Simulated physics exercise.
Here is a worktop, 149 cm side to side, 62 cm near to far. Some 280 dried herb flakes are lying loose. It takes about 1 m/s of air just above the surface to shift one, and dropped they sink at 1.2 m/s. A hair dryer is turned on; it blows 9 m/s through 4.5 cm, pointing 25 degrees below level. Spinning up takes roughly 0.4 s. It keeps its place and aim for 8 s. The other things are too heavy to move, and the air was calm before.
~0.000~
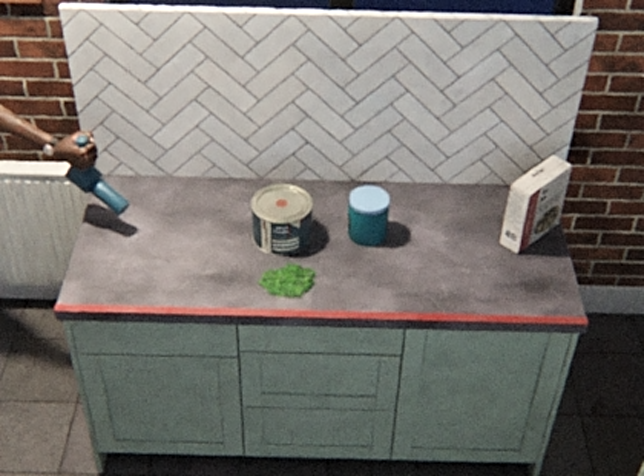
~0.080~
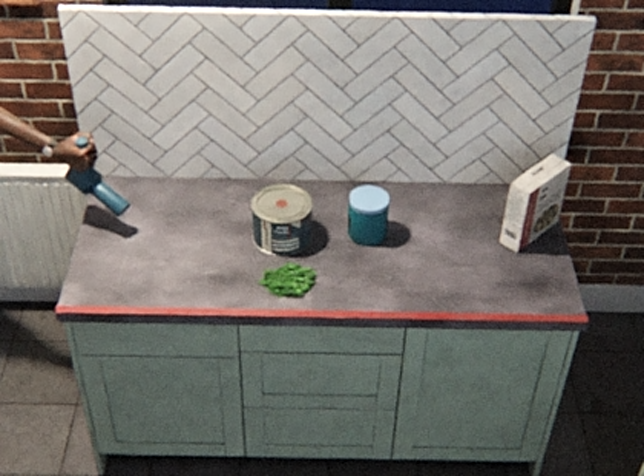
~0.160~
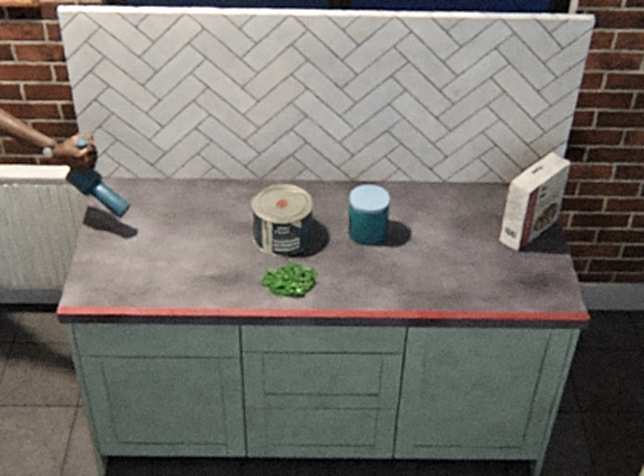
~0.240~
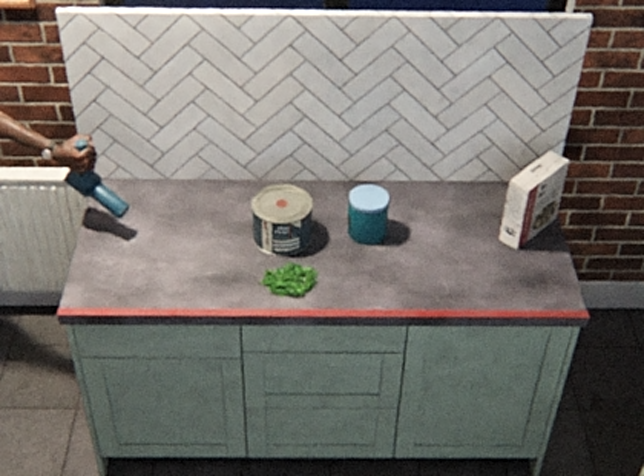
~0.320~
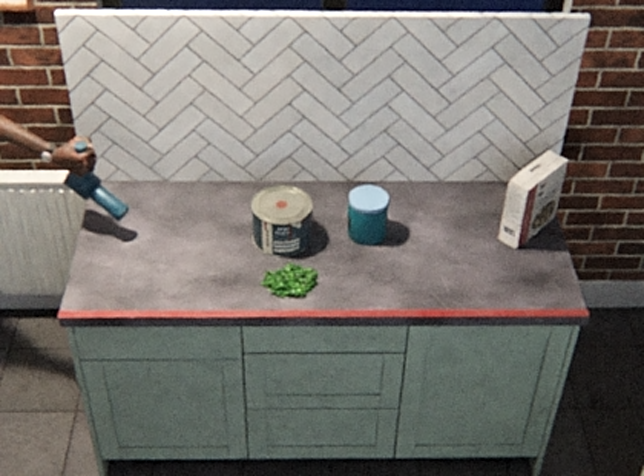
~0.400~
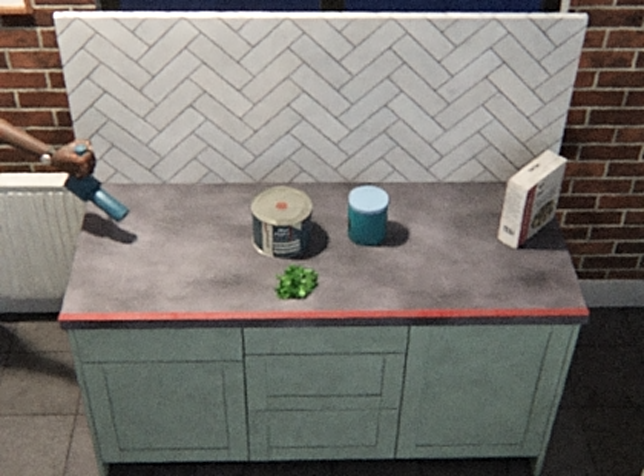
A hand held a blue hair dryer at the left of a worktop, pointing down toward green flakes near a tin; they lay still, then shifted slightly right into a smaller-looking, looser patch.
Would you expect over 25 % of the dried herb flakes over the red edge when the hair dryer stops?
Answer: Yes.
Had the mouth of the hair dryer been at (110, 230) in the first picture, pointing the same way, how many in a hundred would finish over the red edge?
Then about 60 %.
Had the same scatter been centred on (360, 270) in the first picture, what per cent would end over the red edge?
It would be near 30 %.
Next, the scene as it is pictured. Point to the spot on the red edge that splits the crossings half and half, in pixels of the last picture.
Around (409, 317).
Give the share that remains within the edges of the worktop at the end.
About 1 %.
After 1.6 s the count stands so, 74 % are over the red edge; the middle of those still in play is near (520, 298).
After 2.6 s the count stands so, 79 % are over the red edge.
After 4.4 s the count stands so, 79 % are over the red edge.
After 8.0 s, at the end, 79 % are over the red edge.
